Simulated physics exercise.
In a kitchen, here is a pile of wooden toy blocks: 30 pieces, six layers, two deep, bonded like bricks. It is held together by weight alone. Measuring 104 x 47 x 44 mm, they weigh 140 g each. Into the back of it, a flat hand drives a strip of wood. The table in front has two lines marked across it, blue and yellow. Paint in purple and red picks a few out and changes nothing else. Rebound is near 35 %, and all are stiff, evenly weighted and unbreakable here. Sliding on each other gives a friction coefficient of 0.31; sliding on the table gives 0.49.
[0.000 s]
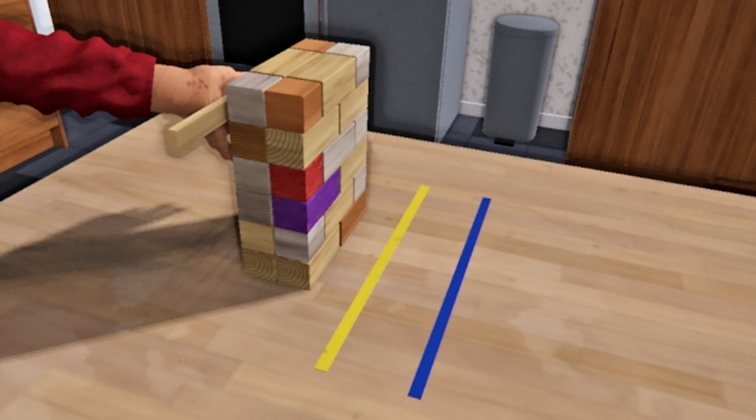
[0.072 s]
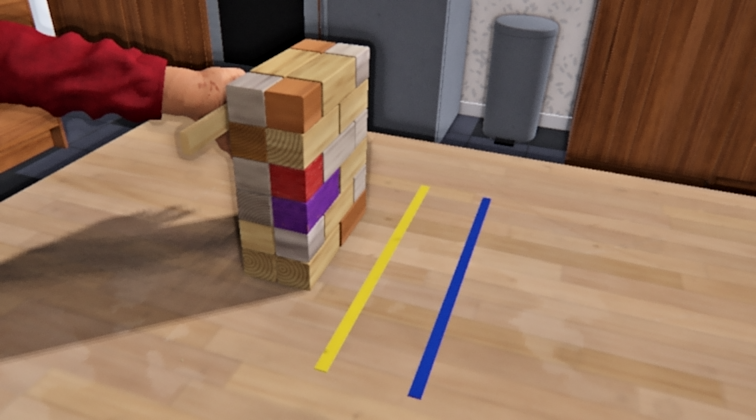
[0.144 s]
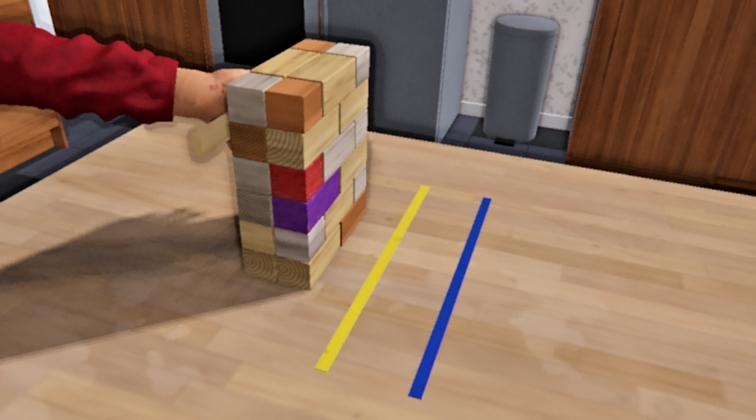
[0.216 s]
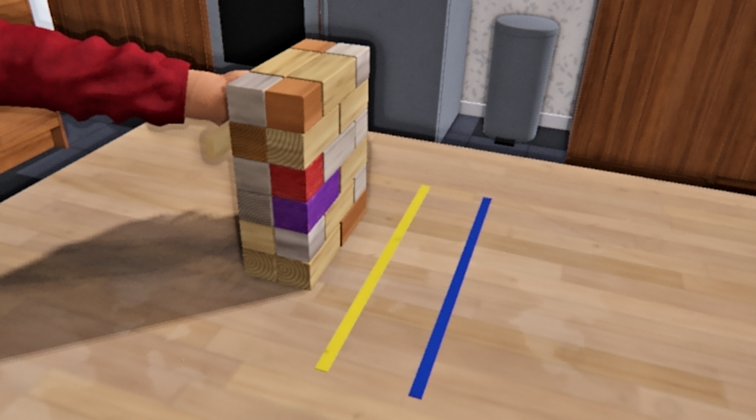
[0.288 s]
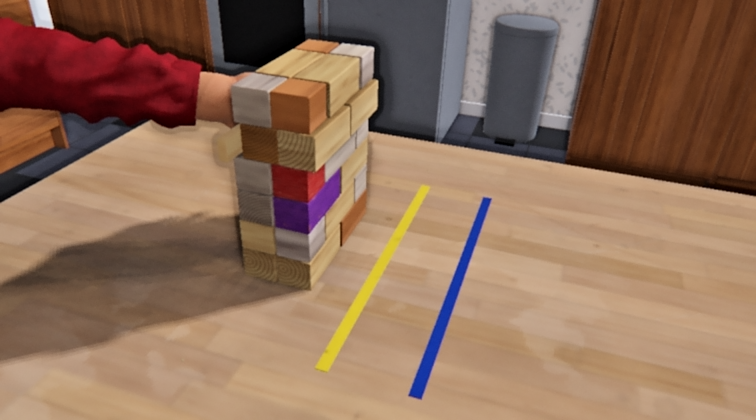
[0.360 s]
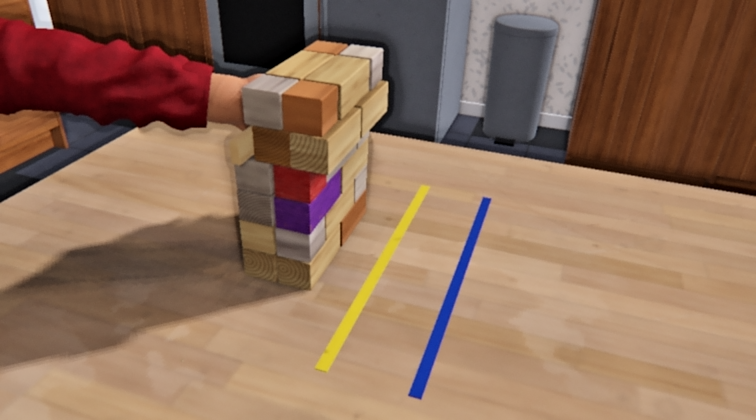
A stack of wooden toy blocks shifting at its upper layers as a red-sleeved hand pushes a wooden strip into its back.
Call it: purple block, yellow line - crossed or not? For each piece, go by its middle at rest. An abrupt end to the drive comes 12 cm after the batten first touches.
Crossed.
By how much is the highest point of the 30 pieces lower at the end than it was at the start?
Lower by close to 9 cm.
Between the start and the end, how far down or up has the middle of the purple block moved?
I'd say it sits close to 9 centimetres lower by the end.
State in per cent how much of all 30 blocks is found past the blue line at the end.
Fraction past the line: About 30 in a hundred.
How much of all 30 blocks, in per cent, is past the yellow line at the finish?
About 55 per cent.
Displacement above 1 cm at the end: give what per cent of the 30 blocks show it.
Share: 65 in a hundred.
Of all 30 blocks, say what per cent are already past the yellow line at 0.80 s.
By that time it is 45 percent.
After 0.56 s, 3 of the 30 blocks past the yellow line; purple block 10° from how it stood; red block 10° from how it stood.
After 0.80 s, 13 of the 30 blocks past the yellow line; purple block 33° from how it stood; red block 33° from how it stood, 17 mm lower.
After 1.06 s, 16 of the 30 blocks past the yellow line; purple block on its side; red block on its side.
In the end (1.8 s), 16 of the 30 blocks past the yellow line; purple block on its side; red block on its side. From the last view, middles, purple block near (407, 273), red block near (390, 330).
